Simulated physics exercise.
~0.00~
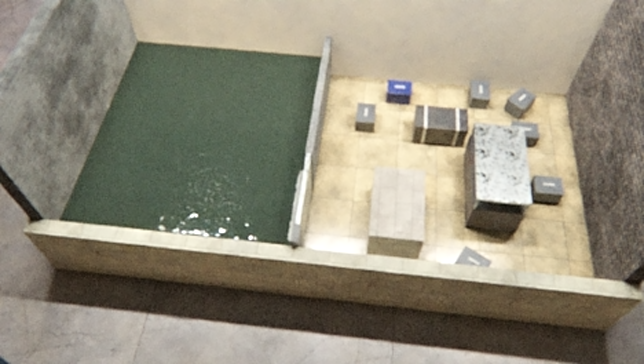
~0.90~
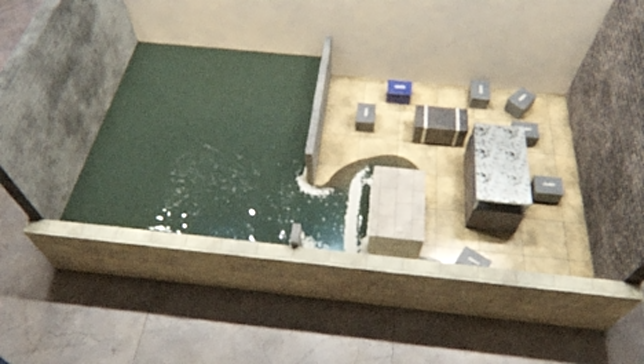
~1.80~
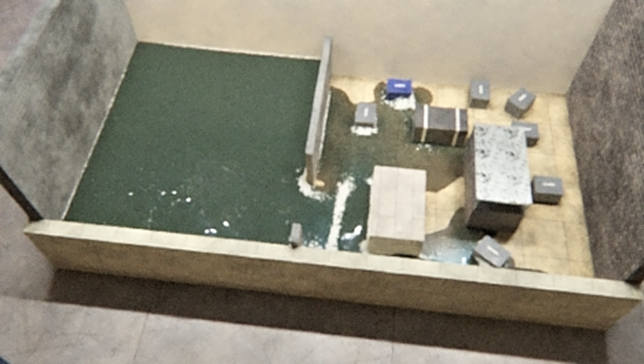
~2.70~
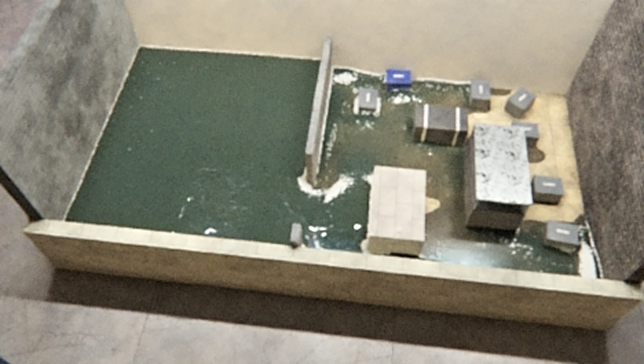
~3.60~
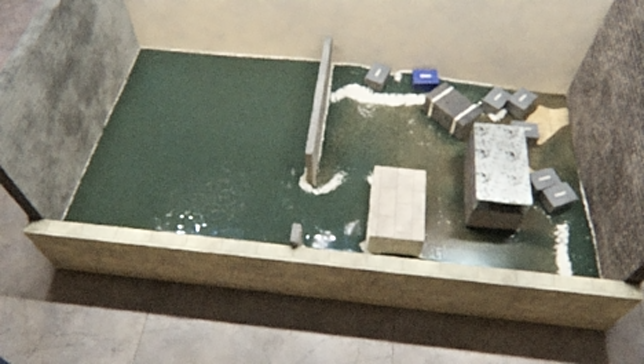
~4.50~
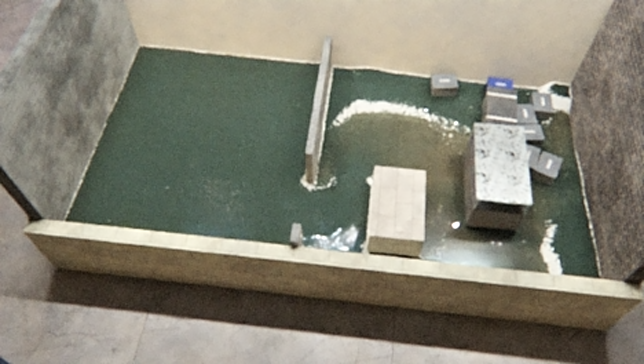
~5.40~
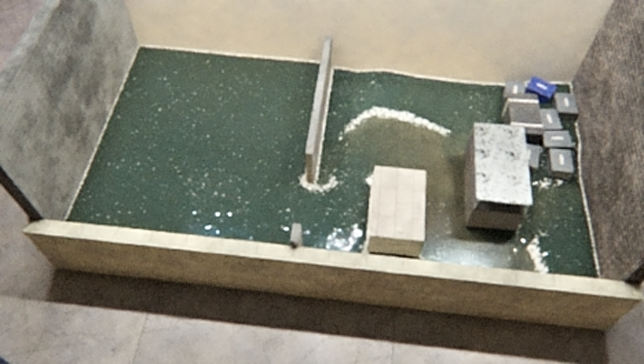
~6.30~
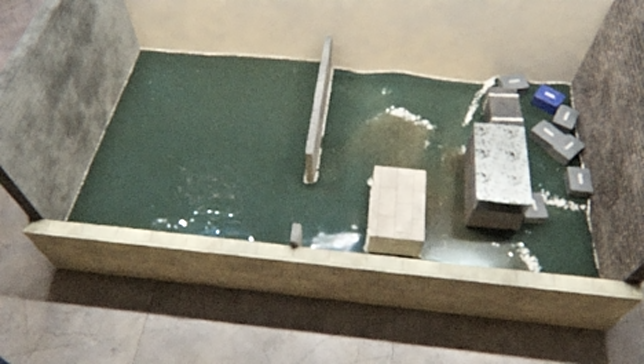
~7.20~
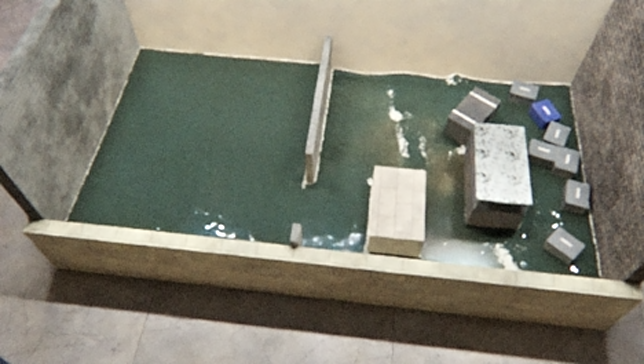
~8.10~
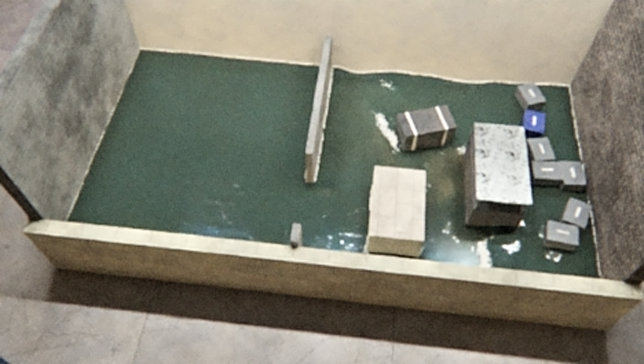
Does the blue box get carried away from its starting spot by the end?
Yes, the water carries the blue box to the right along the far wall, and it ends up afloat near the right-hand wall among the grey boxes.
